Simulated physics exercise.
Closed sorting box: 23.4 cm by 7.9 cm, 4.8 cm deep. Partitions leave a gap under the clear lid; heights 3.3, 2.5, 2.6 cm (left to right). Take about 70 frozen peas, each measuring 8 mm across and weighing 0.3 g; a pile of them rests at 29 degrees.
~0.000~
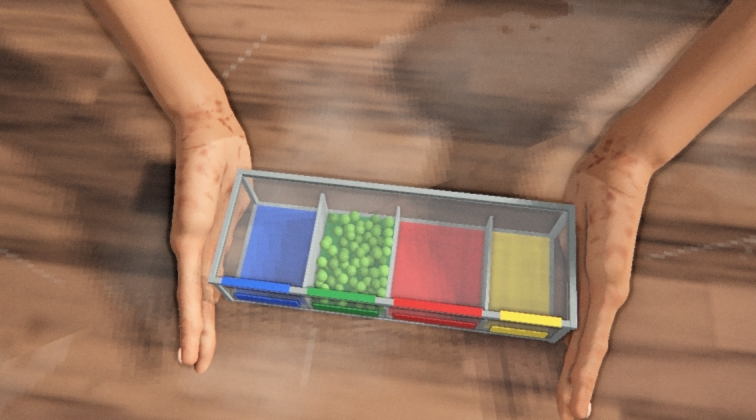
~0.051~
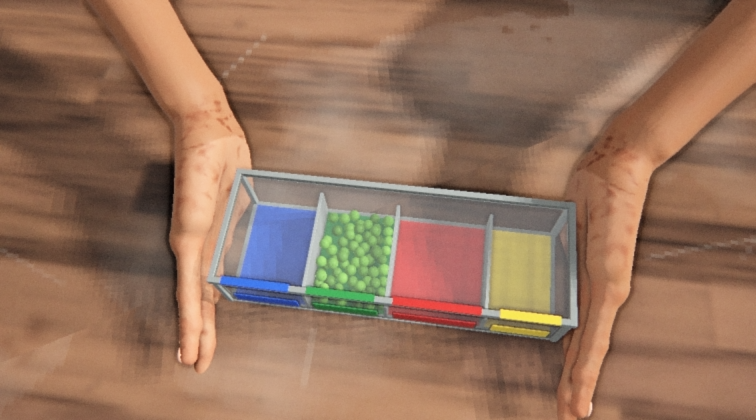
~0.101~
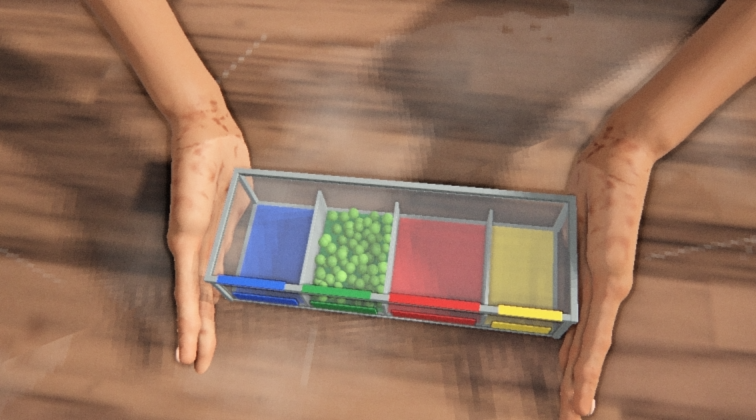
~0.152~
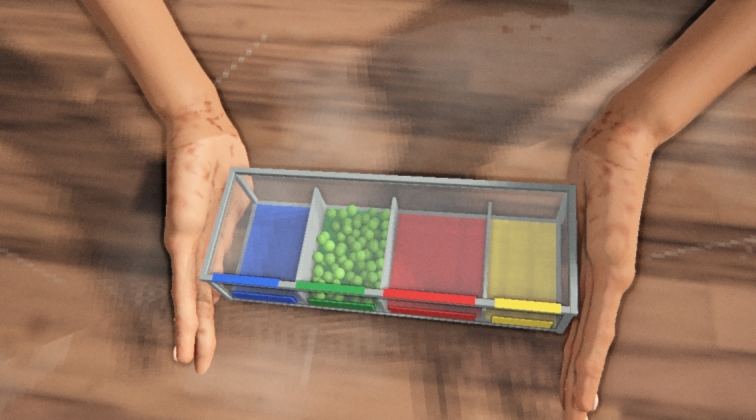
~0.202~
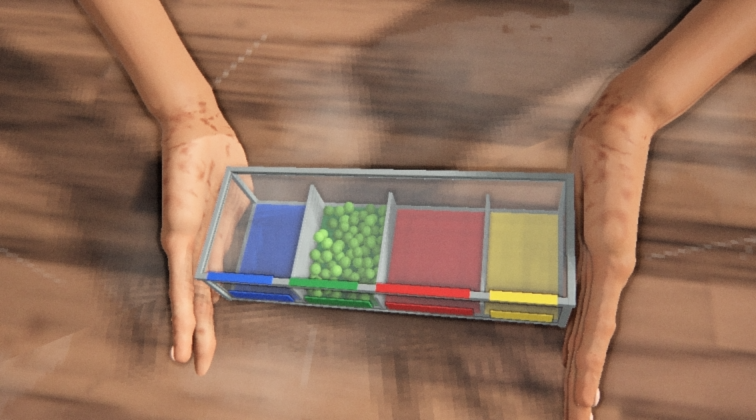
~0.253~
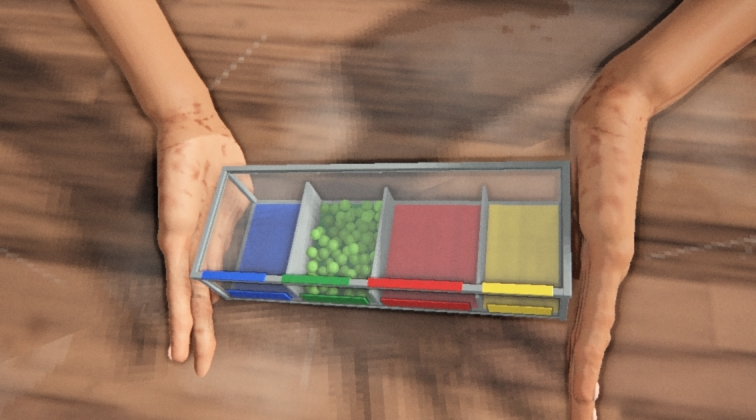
A blurred, brown wood-grained surface is seen from above at a steady angle. Two open hands, reaching down from the upper corners, flank a clear lidded box whose four compartments, left to right, are blue, green, red and yellow, with round green pieces filling only the green one. The hands and box tilt slightly and smoothly, the box's front right corner rising a little, while the green pieces shift slightly within their compartment.
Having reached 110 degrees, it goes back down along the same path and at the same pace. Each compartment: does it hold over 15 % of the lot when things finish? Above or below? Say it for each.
Red compartment: Below, blue compartment: Above, green compartment: Above, yellow compartment: Below.
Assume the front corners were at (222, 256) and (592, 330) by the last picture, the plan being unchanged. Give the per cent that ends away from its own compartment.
My guess is close to 100 per cent.
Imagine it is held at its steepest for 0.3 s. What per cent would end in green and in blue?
Green keeps 40% and blue keeps 60%.
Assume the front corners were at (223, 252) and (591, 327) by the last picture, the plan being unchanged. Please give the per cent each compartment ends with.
Final shares, in per cent - red: 0, blue: 0, green: 0, yellow: 100.
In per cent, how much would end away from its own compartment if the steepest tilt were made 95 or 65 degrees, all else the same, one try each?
Try one gives around 45 %, try two around 0 %.
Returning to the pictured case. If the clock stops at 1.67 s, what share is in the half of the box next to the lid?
Close to 60 in a hundred.
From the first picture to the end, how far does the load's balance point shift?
I'd say close to 5.0 cm in total.
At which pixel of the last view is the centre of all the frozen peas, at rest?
Resting centre estimate: Around (283, 237).
Then, at 1.67 s, tilt 110 degrees; blue 25 %, green 75 %.
After 2.62 s, tilt 50 degrees; blue 60 %, green 40 %.
Then, at 3.55 s, tilt 0 degrees; blue 60 %, green 40 %.
At rest (4.1 s), red 0 %, blue 60 %, green 40 %, yellow 0 %.
